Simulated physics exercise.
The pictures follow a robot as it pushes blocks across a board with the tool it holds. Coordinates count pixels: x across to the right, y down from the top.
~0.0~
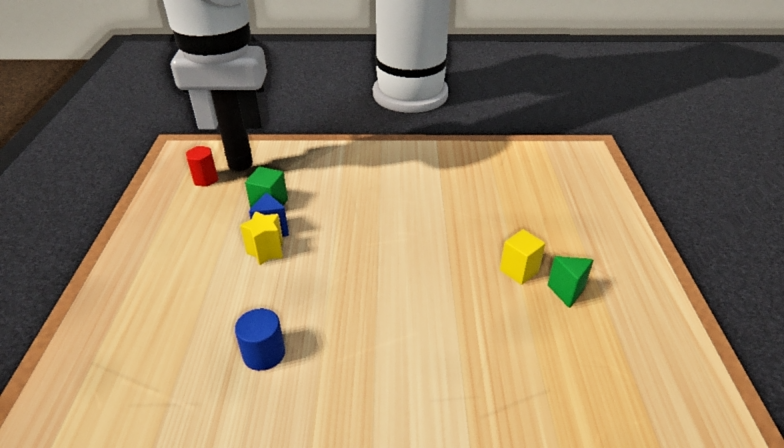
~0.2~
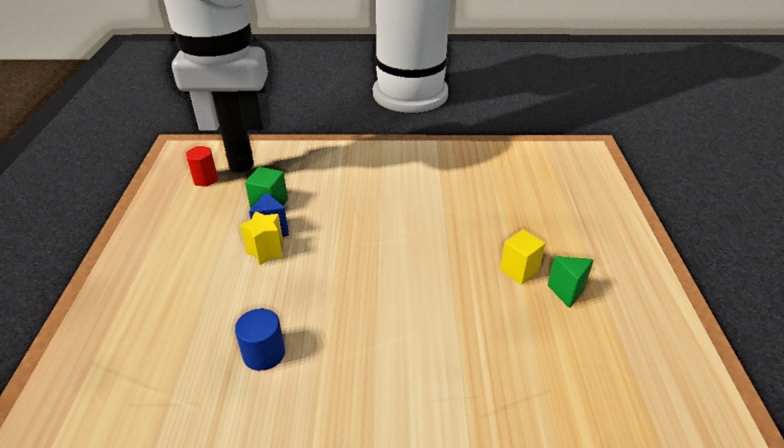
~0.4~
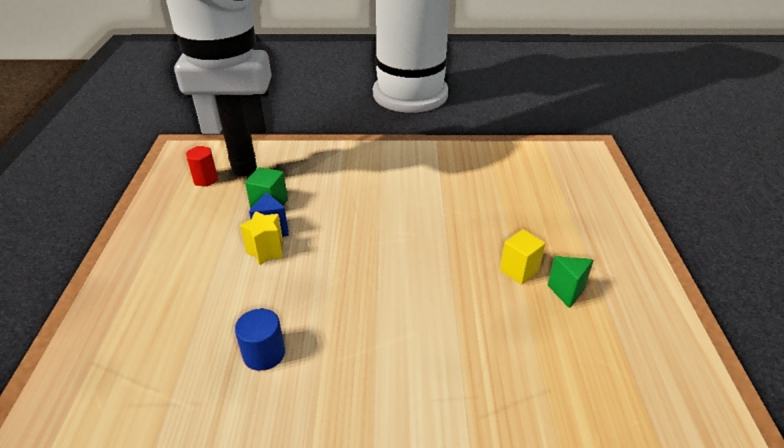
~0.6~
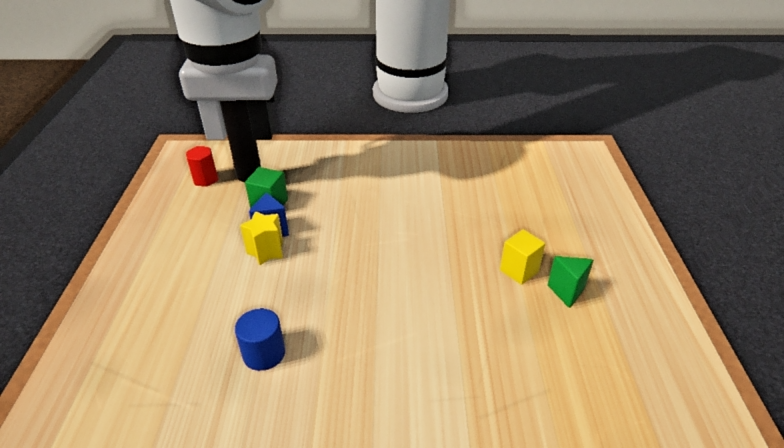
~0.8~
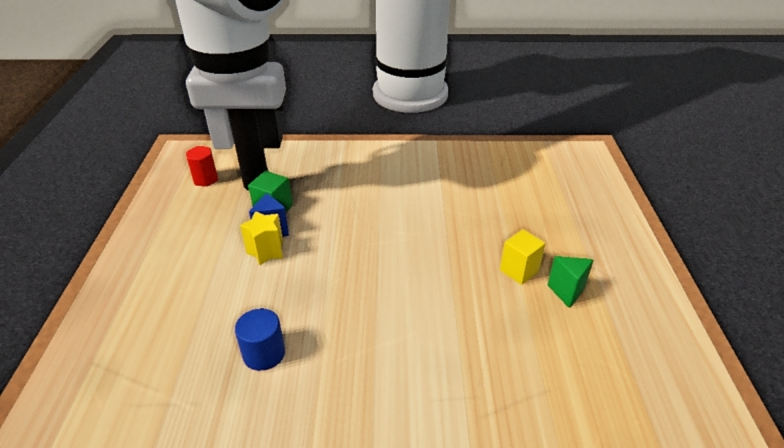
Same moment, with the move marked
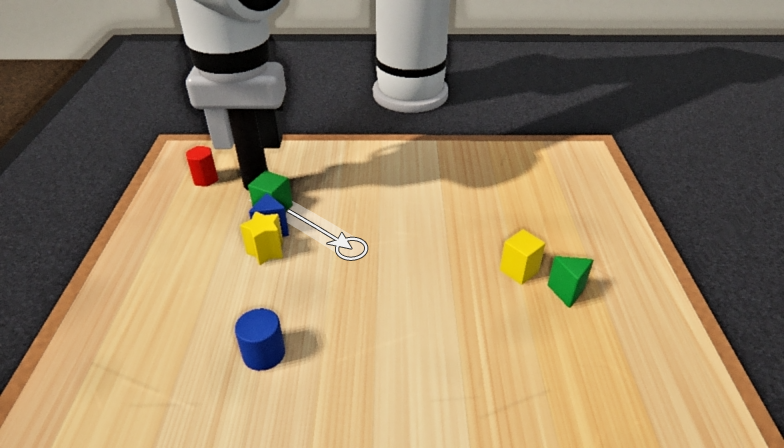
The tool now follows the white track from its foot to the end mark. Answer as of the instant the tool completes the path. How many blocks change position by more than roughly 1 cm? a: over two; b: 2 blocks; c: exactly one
c - exactly one.
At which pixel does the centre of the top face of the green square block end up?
Its top middle is near (319, 232).
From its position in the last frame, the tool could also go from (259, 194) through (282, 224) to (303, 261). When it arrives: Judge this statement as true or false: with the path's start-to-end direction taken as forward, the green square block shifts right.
This is false.
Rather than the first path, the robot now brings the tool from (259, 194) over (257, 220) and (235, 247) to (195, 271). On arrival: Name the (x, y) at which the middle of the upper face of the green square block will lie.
I'd place it at (286, 187), taking the centre of its top.
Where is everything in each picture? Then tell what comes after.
The first picture shows tip of the tool at (241, 165), middles of tops, blue triangle at (267, 203), green square block at (264, 176).
The second picture shows tool at (242, 166), nothing pushed.
The third picture shows tool at (245, 170), nothing pushed.
The fourth picture shows tool at (250, 176), nothing pushed.
The fifth picture shows tool at (257, 185), blue triangle at (267, 203), green square block at (268, 181).
The line goes from (259, 194) directly to (352, 249).
The first path, step by step. One third of the way, tool at (287, 202); green square block at (296, 198), turned 30° clockwise.
Two thirds of the way, tool at (318, 220); green square block at (316, 220), turned 65° clockwise.
At the end, tool at (351, 240); blue triangle unmoved; green square block at (319, 232), turned 100° clockwise.
